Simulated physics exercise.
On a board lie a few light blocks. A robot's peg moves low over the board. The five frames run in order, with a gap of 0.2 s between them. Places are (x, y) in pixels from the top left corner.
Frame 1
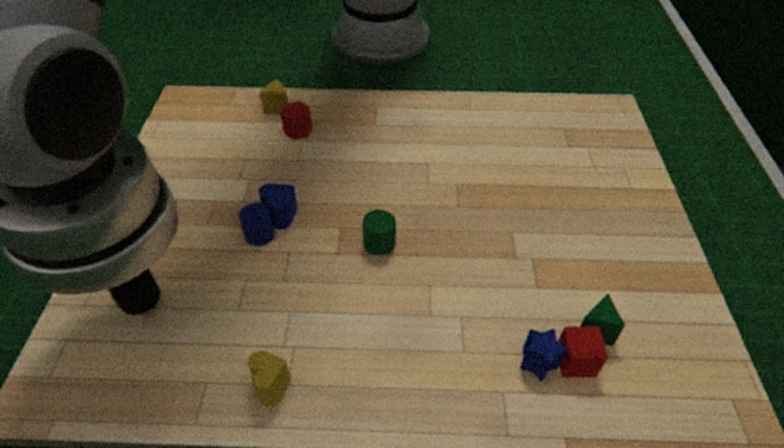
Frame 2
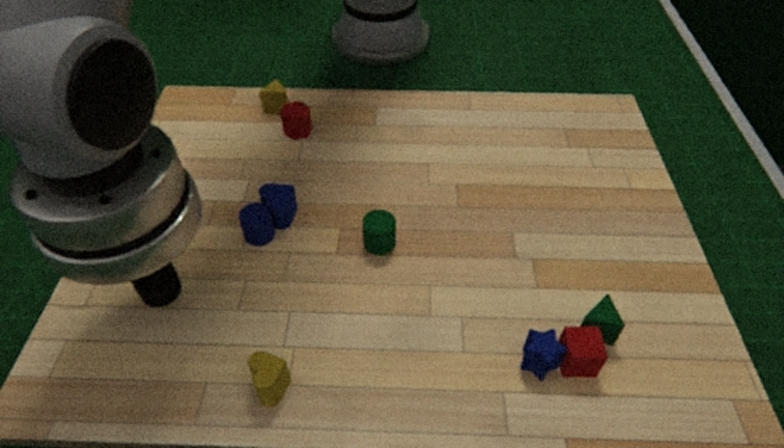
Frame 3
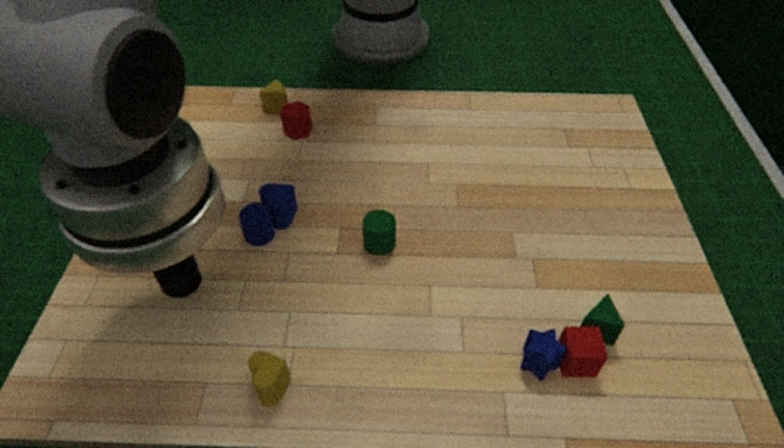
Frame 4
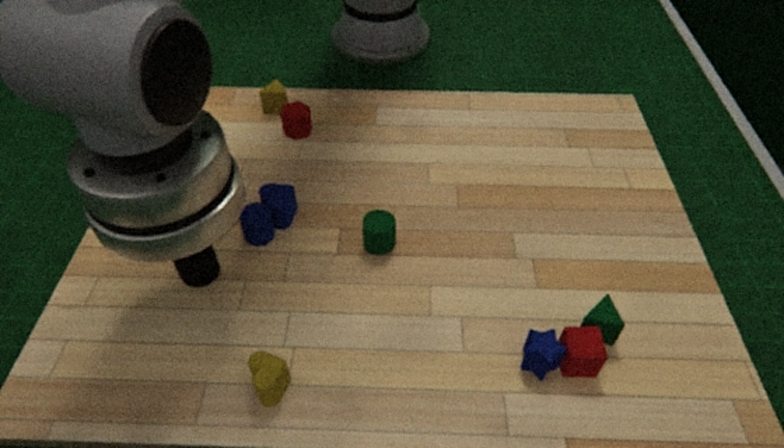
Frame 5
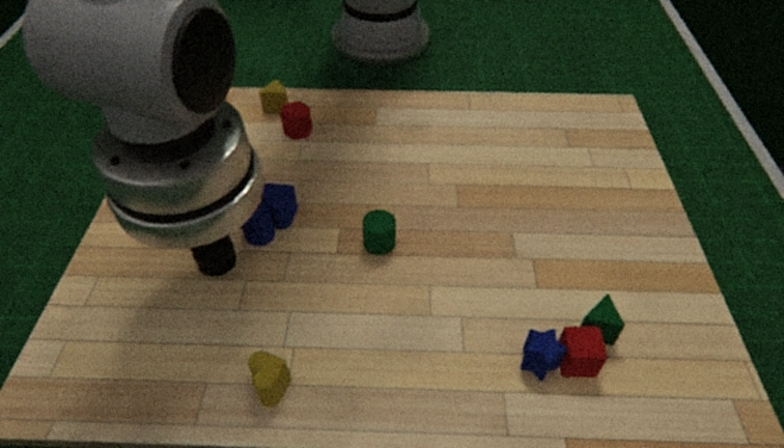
The video shows a robot arm moving its dark peg low over a wooden board, gliding right and slightly away from the viewer toward two blue blocks, while the scattered red, yellow, green and blue blocks stay still.
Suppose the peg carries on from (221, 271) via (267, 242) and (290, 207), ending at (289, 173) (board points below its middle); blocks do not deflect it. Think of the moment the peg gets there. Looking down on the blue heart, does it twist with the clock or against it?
Looking down on the board, it turns clockwise.
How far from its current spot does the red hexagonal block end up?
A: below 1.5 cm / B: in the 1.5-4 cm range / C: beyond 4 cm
My answer is option A.
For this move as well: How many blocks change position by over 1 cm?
I'd put the number at two.
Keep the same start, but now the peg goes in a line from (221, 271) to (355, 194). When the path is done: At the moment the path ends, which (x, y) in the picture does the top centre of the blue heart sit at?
If I read the scene right, the answer is (294, 156).
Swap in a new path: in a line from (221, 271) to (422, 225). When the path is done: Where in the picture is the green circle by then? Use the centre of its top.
If I read the scene right, the answer is (449, 222).
On the path given first. One third of the way, peg (266, 234); blue circle (274, 196); blue heart (290, 179), turned 25° anticlockwise.
Two thirds of the way, peg (289, 197); blue circle (296, 162); blue heart (311, 148), turned 25° anticlockwise.
At the end, peg (288, 165); blue circle (303, 134); blue heart (327, 130), turned 20° clockwise; red hexagonal block not moved.
